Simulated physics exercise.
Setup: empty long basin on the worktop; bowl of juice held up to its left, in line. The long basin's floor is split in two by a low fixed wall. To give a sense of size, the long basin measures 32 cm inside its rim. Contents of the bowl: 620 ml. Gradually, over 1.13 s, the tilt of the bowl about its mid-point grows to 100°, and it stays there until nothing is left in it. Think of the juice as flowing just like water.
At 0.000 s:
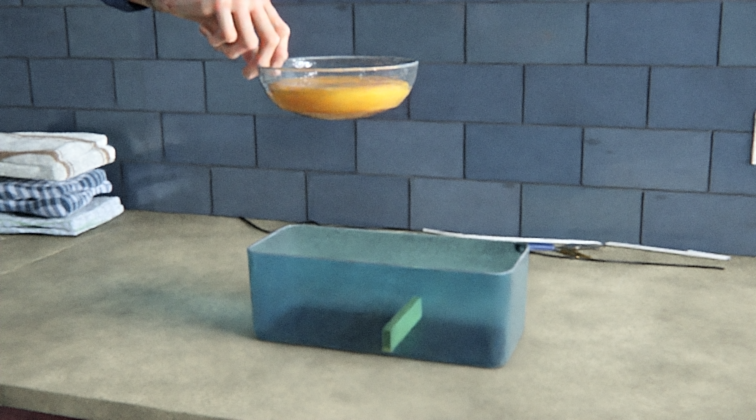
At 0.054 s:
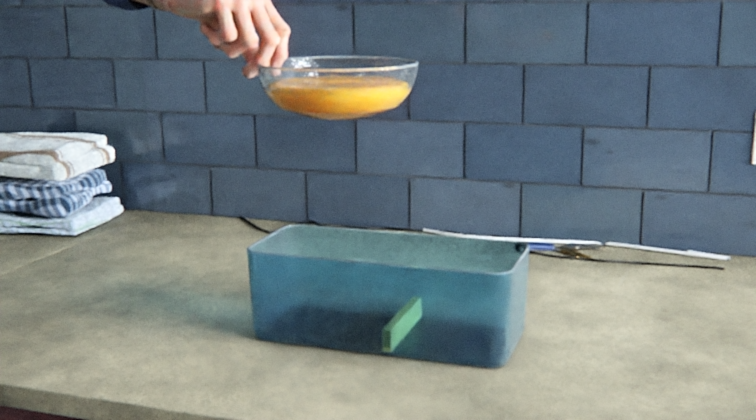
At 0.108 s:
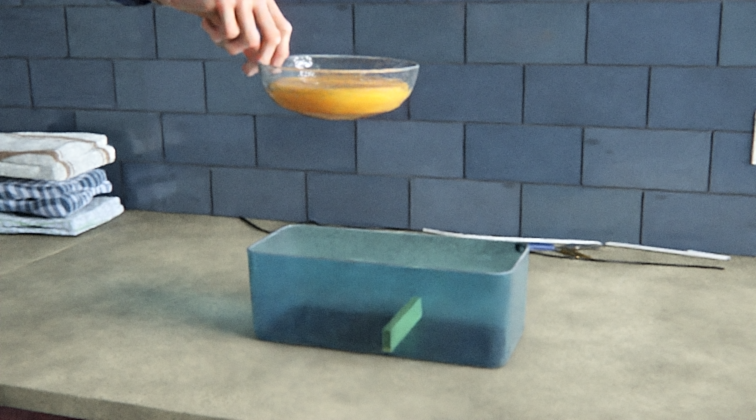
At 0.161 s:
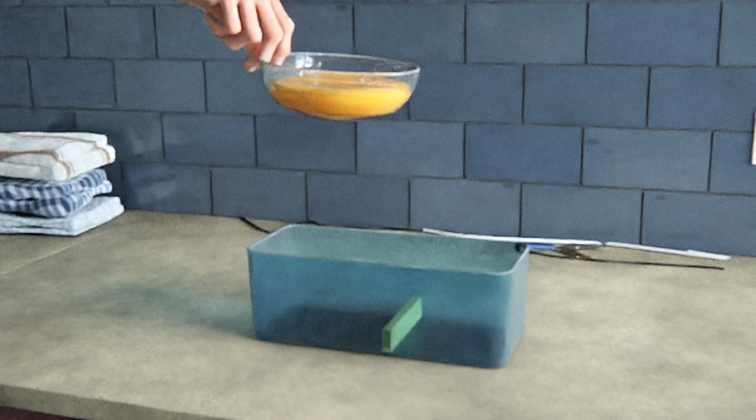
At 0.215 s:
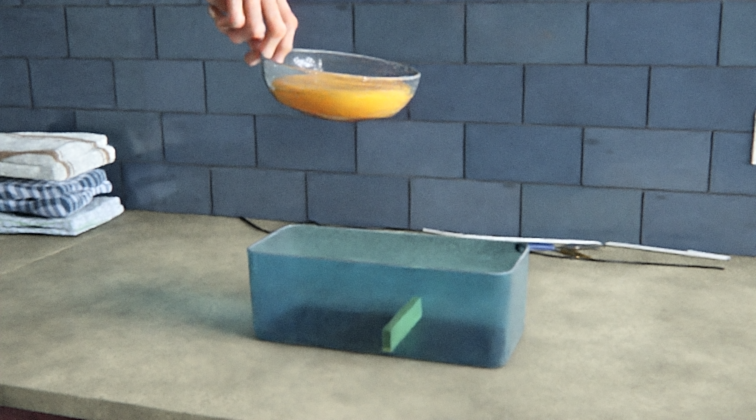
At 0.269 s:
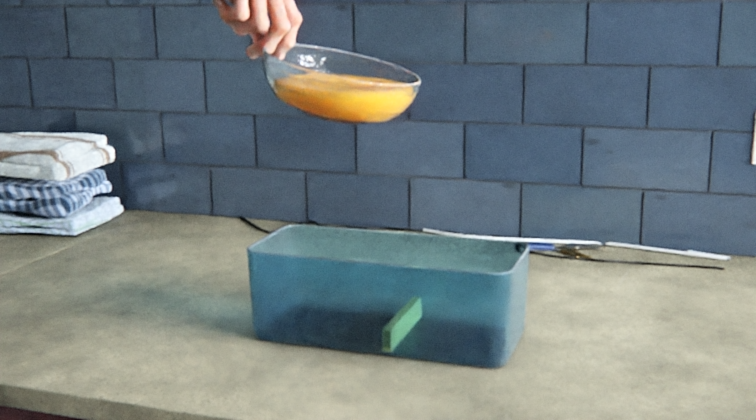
A hand at the upper left holds a clear glass bowl of orange juice and gradually tips it, the right-hand rim lowering slightly while the juice shifts inside. Beneath it, an empty translucent blue basin with a small green upright piece stands on a grey-beige worktop, folded cloths stacked at left. The fixed, slightly raised front view shows blue wall tiles and thin cables behind.
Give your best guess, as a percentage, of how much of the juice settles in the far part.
I would say 75 per cent of it settles there.
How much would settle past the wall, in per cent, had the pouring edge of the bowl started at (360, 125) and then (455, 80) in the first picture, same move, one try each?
I'd expect close to 40 per cent and then close to 60 per cent.
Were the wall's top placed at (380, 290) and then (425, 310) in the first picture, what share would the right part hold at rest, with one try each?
95 in a hundred, followed by 70 in a hundred.
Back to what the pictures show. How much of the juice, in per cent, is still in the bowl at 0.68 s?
About 32 per cent.
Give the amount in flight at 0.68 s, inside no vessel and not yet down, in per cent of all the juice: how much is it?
Roughly 50 percent.
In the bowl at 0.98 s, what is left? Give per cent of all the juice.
1 per cent or so.
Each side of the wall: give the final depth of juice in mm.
Some 6 mm on the left and some 28 mm on the right.
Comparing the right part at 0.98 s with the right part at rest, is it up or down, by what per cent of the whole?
Looks like it went downward, around 3 per cent.
After 0.68 s the tilt is 65° and 31 per cent is still to pour, 0 is left of the wall and 19 right of it.
After 0.98 s the tilt is 96° and 1 per cent is still to pour, 12 is left of the wall and 78 right of it.
After 1.29 s the tilt is 100° and 0 per cent is still to pour, 21 is left of the wall and 78 right of it.
After 1.63 s the tilt is 100° and 0 per cent is still to pour, 24 is left of the wall and 75 right of it.
In the end 24 per cent lies left of the wall, 75 right of it and 2 outside.
